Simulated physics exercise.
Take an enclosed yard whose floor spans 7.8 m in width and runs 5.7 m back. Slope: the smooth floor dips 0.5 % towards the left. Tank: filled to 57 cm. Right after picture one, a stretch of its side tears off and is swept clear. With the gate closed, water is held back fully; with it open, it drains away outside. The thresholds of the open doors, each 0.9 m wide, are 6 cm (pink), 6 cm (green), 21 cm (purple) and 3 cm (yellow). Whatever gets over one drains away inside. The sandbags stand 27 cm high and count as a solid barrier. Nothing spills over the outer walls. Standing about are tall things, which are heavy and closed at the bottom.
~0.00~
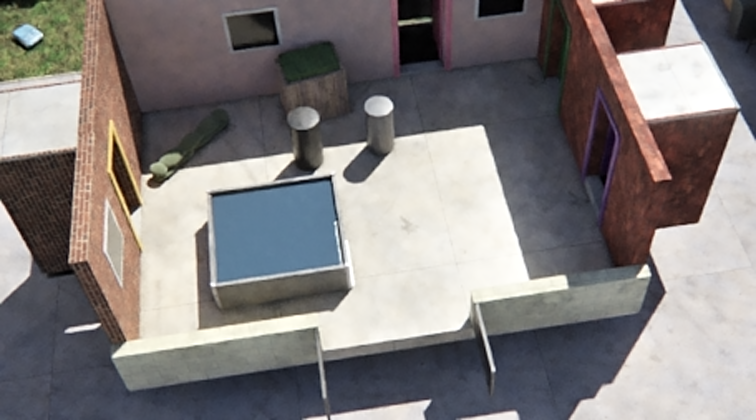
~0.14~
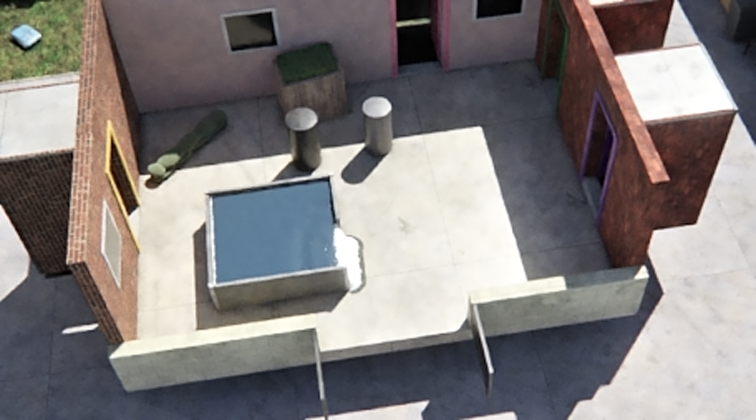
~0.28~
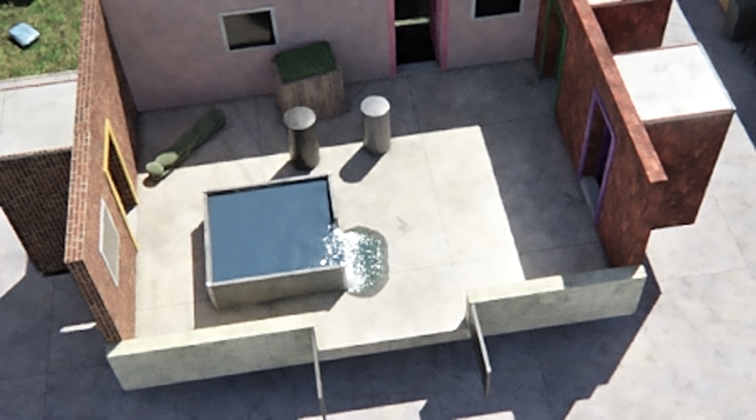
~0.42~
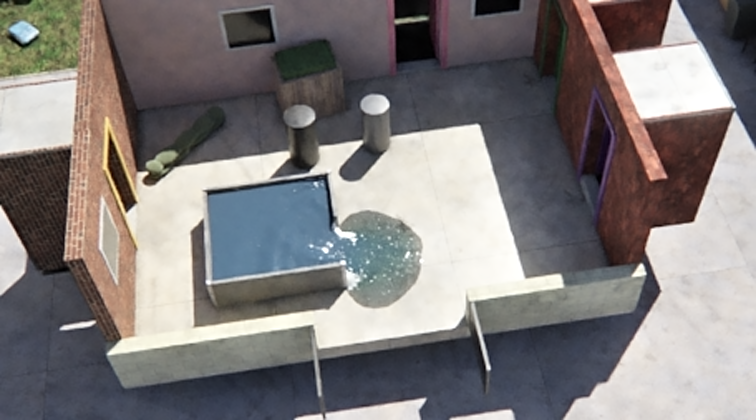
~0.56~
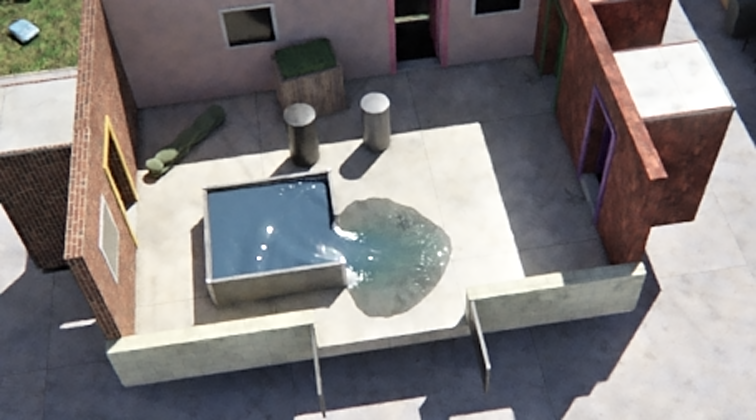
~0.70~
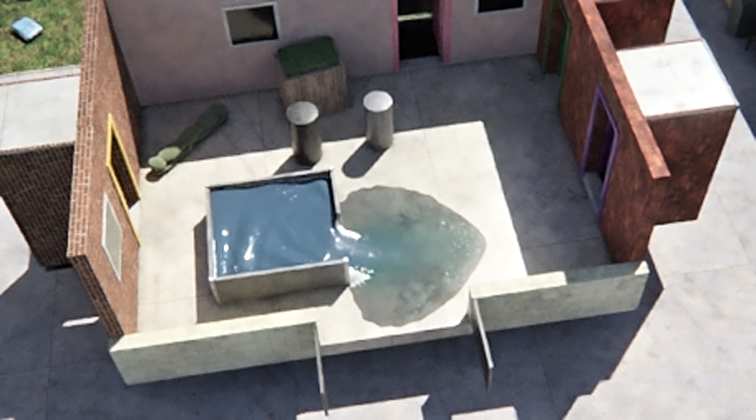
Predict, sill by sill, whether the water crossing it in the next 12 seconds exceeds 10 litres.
My prediction: At the pink door it is above 10 litres; at the green door it is above 10 litres; at the purple door it is 10 litres or less; at the yellow door it is 10 litres or less.
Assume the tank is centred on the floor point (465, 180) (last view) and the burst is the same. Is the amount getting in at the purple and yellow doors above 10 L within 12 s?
So the purple door tops the limit and the yellow door tops the limit.
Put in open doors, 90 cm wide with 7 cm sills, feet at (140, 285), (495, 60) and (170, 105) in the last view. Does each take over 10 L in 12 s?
Door 1: Lower; door 2: Higher; door 3: Lower.
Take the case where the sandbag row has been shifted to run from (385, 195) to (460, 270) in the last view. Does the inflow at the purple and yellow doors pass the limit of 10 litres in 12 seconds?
Against that limit: Purple under, yellow not over.
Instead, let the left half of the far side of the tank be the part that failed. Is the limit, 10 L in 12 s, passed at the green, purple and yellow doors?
Green short, purple short, yellow beyond.
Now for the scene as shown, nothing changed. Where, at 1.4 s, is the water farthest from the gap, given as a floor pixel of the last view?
That would be close to (597, 235).
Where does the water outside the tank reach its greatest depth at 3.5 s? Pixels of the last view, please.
Around (570, 285).
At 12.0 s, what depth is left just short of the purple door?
Looks like about 4.0 cm at that spot.
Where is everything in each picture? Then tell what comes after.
The first frame shows the tank at (276, 230) is whole and still, 57 cm deep.
In the second frame, water pours out at (342, 257) and has run 0.5 m, to (357, 288); typically 8 cm deep outside, 57 cm at the tank's back.
In the third frame, the front is at (374, 234), 0.8 m from the gap at (340, 257); 0.8 m2 of floor is under water; 57 cm left at the back of the tank.
In the fourth frame, water pours out at (340, 256) and has run 1.3 m, to (414, 238); typically 6 cm deep outside, 57 cm at the tank's back.
In the fifth frame, water pours out at (340, 255) and has run 1.8 m, to (446, 252); typically 5 cm deep outside, 57 cm at the tank's back.
In the sixth frame, the front is at (481, 246), 2.3 m from the gap at (342, 253); 4.0 m2 of floor is under water; 56 cm left at the back of the tank.
After 1.4 s water covers 25 % of the floor and is deepest (32 cm) near (354, 262); pink door not reached, green door not reached, purple door not reached, yellow door not reached.
After 2.2 s water covers 35 % of the floor and is deepest (31 cm) near (613, 279); pink door not reached, green door not reached, purple door 17 cm at the sill, 0 L in, yellow door not reached.
After 3.5 s water covers 40 % of the floor and is deepest (24 cm) near (570, 285); pink door not reached, green door 7 cm at the sill, 0 L in, purple door 17 cm at the sill, 0 L in, yellow door not reached.
After 7.0 s water covers 55 % of the floor and is deepest (21 cm) near (344, 81); pink door 10 cm at the sill, 10 L in, green door 9 cm at the sill, 4 L in, purple door 9 cm at the sill, 0 L in, yellow door not reached.
After 12.0 s water covers 70 % of the floor and is deepest (10 cm) near (470, 64); pink door 9 cm at the sill, 43 L in, green door 6 cm at the sill, 29 L in, purple door 4 cm at the sill, 0 L in, yellow door not reached.
